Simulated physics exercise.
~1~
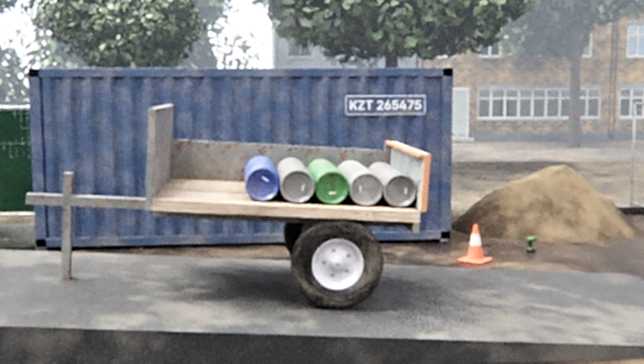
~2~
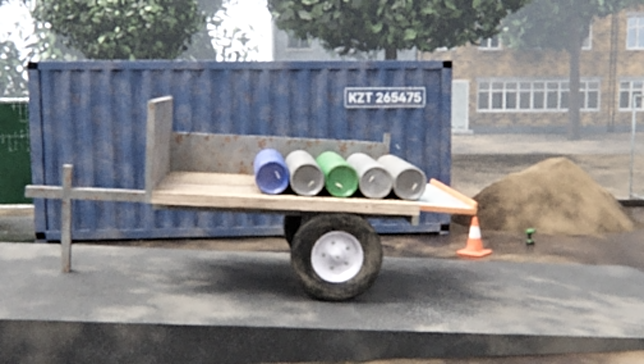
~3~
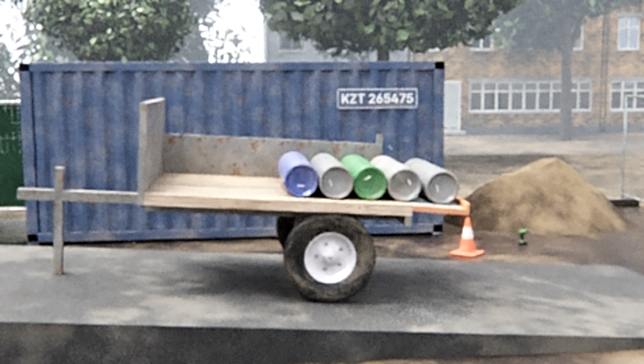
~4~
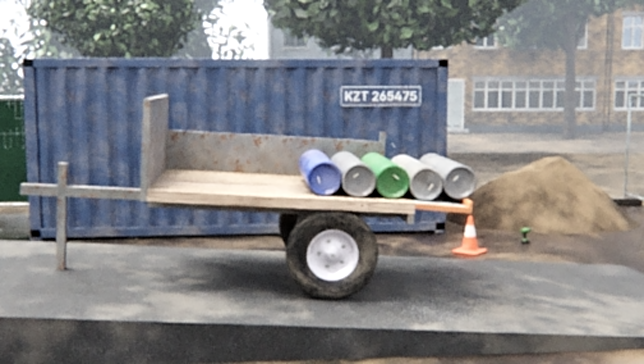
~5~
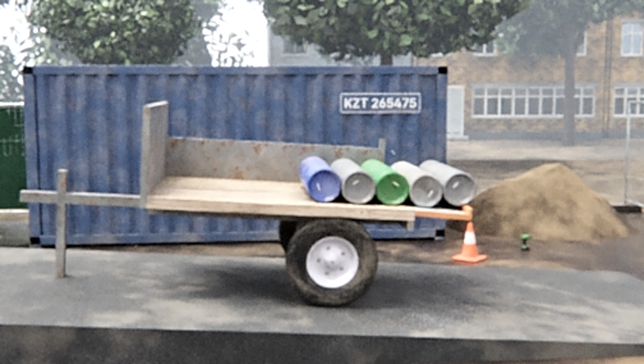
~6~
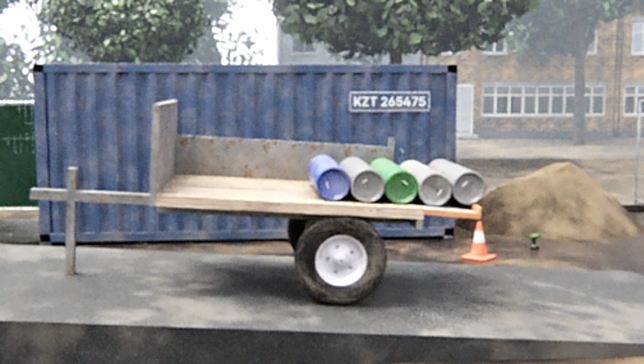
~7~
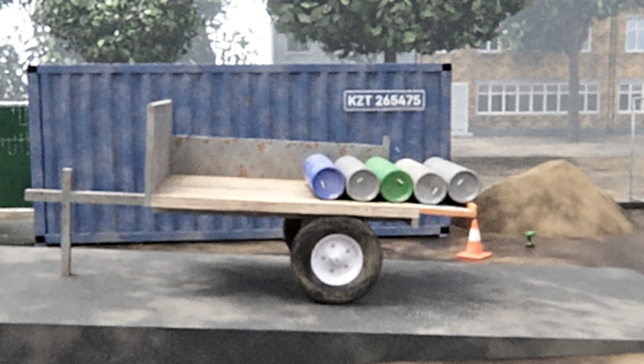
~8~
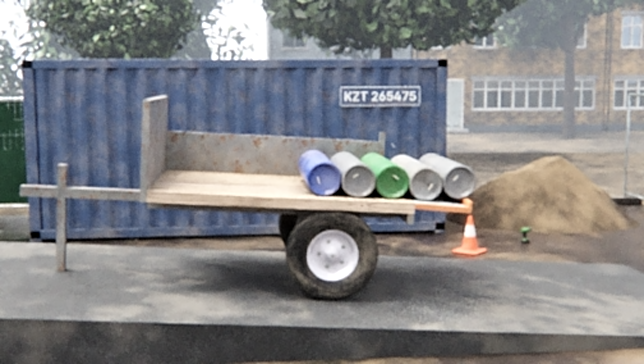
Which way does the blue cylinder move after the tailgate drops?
The blue cylinder rolls to the right, towards the lowered tailgate.
